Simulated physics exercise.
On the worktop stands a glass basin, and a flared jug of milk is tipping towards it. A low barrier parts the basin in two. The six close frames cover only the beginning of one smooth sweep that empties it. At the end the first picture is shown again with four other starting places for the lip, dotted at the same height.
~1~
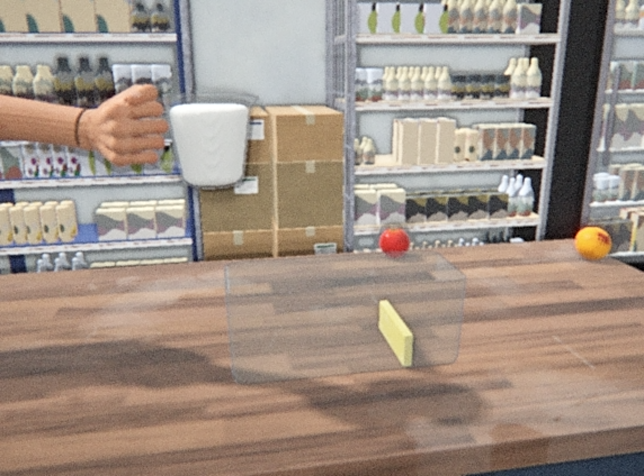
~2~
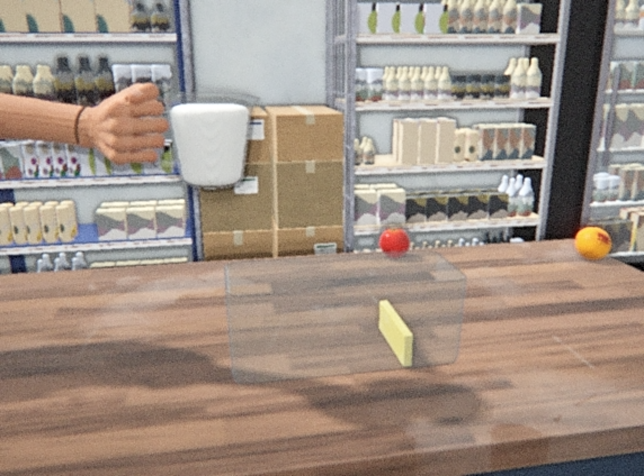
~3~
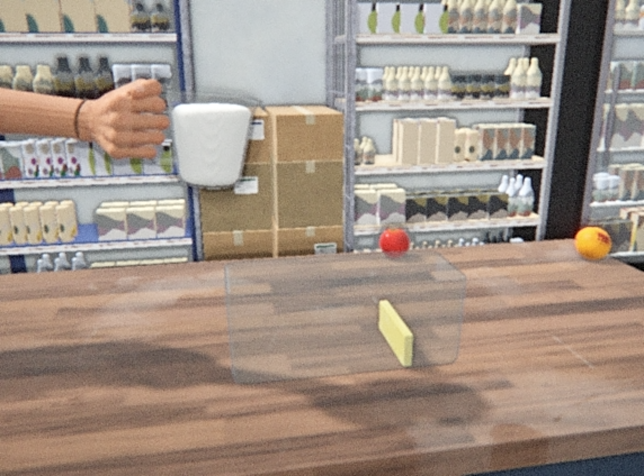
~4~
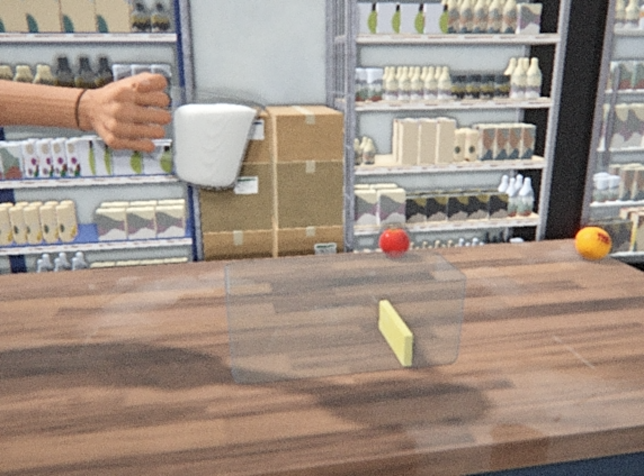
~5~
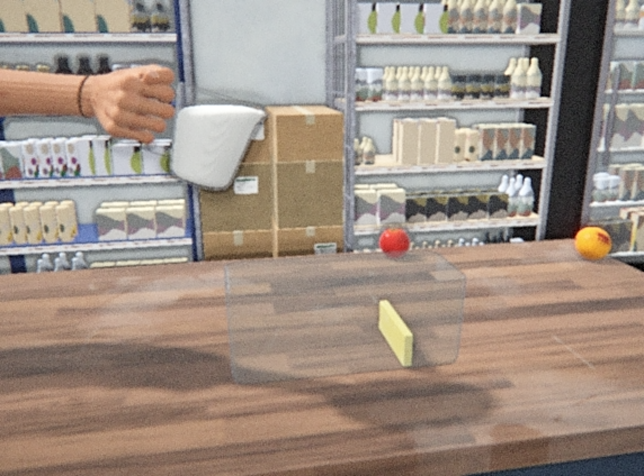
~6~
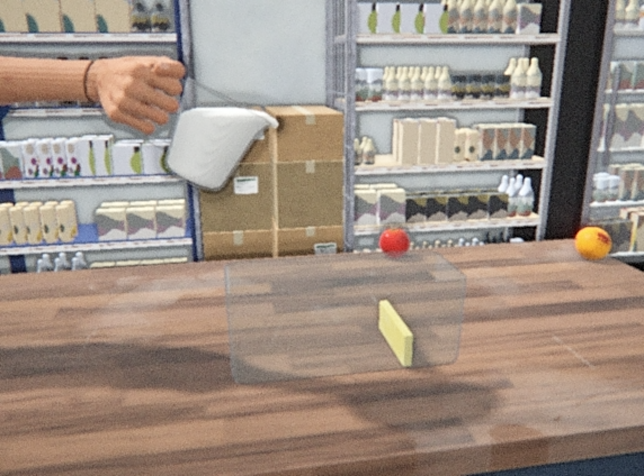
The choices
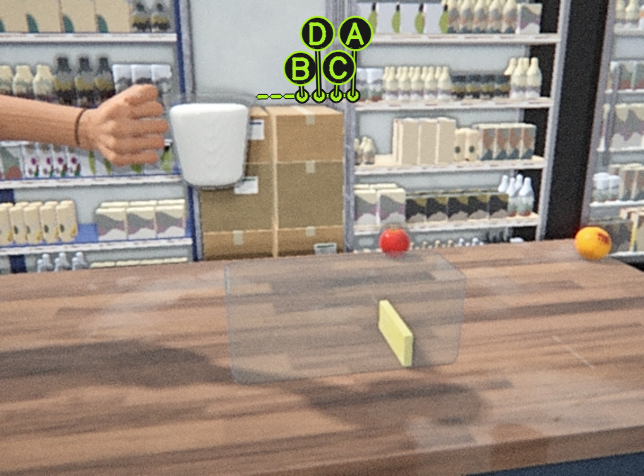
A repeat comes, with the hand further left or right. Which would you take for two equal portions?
It is C.
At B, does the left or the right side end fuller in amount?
The left one.
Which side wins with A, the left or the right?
The right one.
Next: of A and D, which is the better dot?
The answer is A.
On the marked copy, A at (352, 95); B at (302, 96); C at (336, 95); D at (319, 95).
With A, about 22 % ends left of the wall and 77 % right of it.
With B, about 92 % ends left of the wall and 5 % right of it; 3 % is lost outside.
With C, about 47 % ends left of the wall and 52 % right of it.
With D, about 86 % ends left of the wall and 12 % right of it; 3 % is lost outside.
